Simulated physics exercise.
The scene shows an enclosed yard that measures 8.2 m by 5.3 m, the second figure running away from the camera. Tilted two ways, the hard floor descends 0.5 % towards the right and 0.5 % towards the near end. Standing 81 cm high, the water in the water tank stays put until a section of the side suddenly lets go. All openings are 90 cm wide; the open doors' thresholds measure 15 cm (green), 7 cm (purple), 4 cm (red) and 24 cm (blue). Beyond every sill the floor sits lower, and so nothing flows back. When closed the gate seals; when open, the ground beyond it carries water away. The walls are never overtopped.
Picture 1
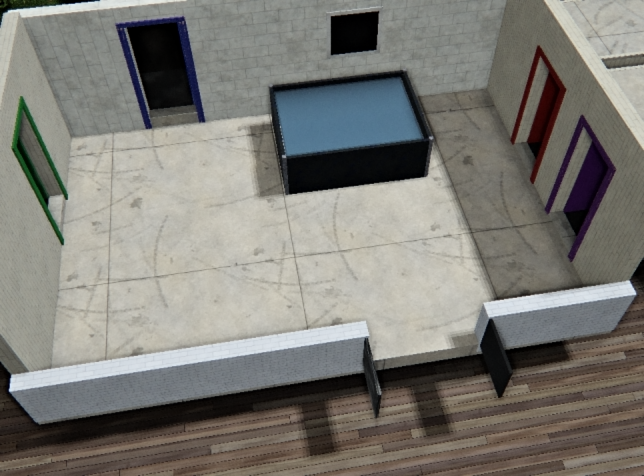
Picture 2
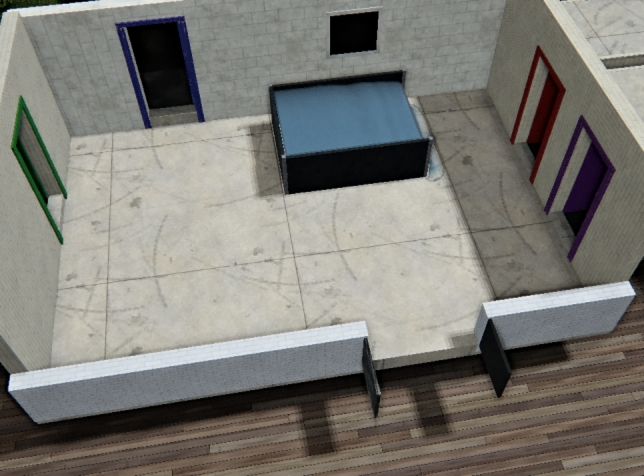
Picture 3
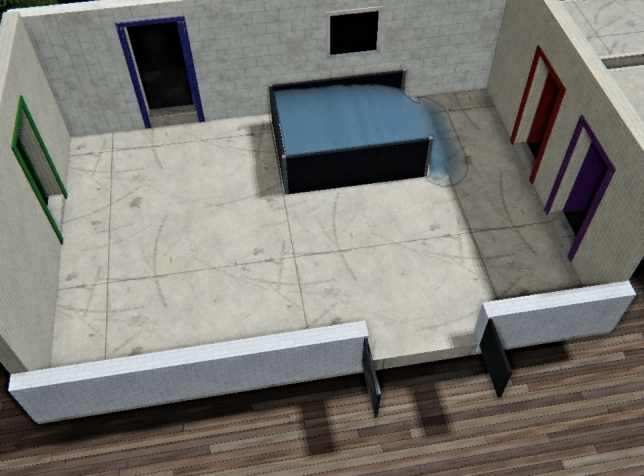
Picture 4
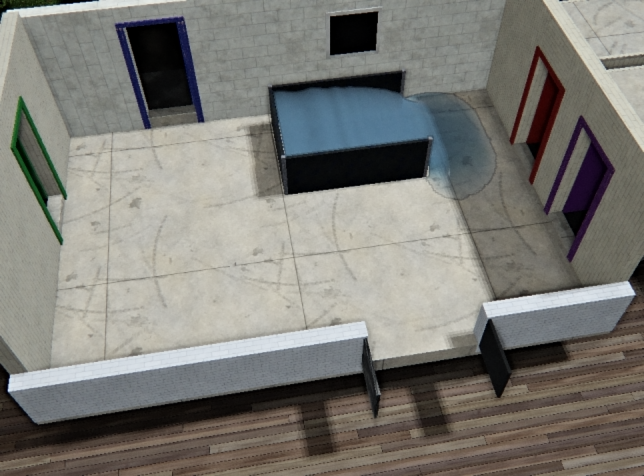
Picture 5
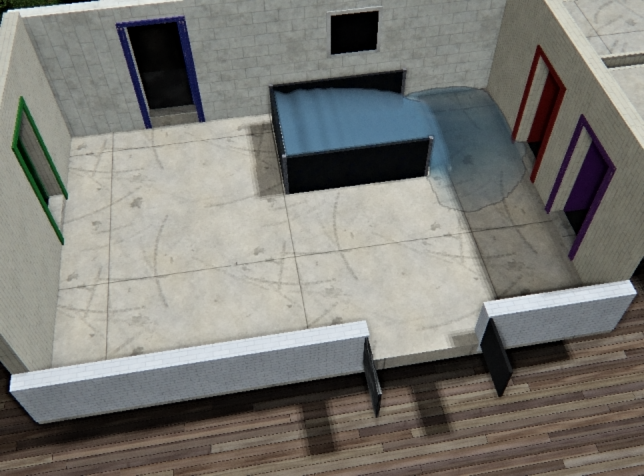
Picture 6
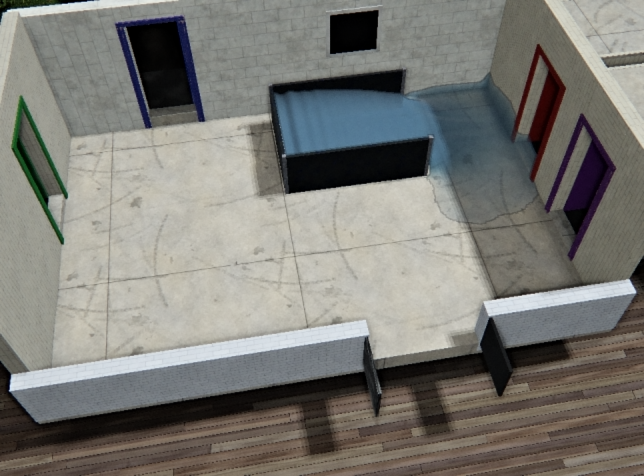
A walled yard with a pale, cracked concrete floor is seen from high above the near wall, which has an open gap with dark gates, by a camera that stays still. A dark tank of blue water stands against the back wall between a blue-framed doorway and red and purple ones at right, with a green-framed opening at left. Water pours from the tank's right side, spreads across the floor to the right wall, and creeps toward the viewer as the tank's level sinks slightly.
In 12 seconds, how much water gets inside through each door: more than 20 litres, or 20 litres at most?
At the end, the green door never breaches the limit. The purple door breaches the limit. The red door breaches the limit. The blue door never breaches the limit.
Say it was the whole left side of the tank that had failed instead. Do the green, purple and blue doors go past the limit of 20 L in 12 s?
Green: Exceeding the limit; purple: Exceeding the limit; blue: Within the limit.
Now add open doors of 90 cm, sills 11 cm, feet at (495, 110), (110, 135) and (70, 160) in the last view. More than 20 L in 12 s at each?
In that order: Beyond it, short of it, short of it.
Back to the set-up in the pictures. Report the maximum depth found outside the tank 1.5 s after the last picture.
Up to near 48 cm.
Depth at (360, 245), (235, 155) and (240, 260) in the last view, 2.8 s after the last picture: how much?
Around 0 cm, 0 cm and 0 cm, in the order given.
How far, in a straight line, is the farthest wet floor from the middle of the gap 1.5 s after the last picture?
Some 4.6 metres from the gap.
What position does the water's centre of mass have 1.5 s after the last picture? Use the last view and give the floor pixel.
Pixel position near (425, 147).
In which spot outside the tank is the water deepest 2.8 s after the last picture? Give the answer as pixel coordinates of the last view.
Roughly (564, 304).
Then, 0.7 s after the last picture water covers 15 % of the floor and is deepest (62 cm) near (484, 91); green door not reached, purple door 9 cm at the sill, 0 L in, red door 33 cm at the sill, 168 L in, blue door not reached.
Then, 1.5 s after the last picture water covers 20 % of the floor and is deepest (48 cm) near (457, 113); green door not reached, purple door 14 cm at the sill, 7 L in, red door 34 cm at the sill, 402 L in, blue door not reached.
Then, 2.8 s after the last picture water covers 35 % of the floor and is deepest (37 cm) near (564, 304); green door not reached, purple door 14 cm at the sill, 36 L in, red door 21 cm at the sill, 635 L in, blue door 4 cm at the sill, 0 L in.
Then, 6.3 s after the last picture water covers 85 % of the floor and is deepest (15 cm) near (569, 314); green door 3 cm at the sill, 0 L in, purple door 14 cm at the sill, 95 L in, red door 10 cm at the sill, 794 L in, blue door 1 cm at the sill, 0 L in.
Then, 11.3 s after the last picture water covers 100 % of the floor and is deepest (10 cm) near (580, 312); green door 5 cm at the sill, 0 L in, purple door 8 cm at the sill, 134 L in, red door 7 cm at the sill, 877 L in, blue door 7 cm at the sill, 0 L in.
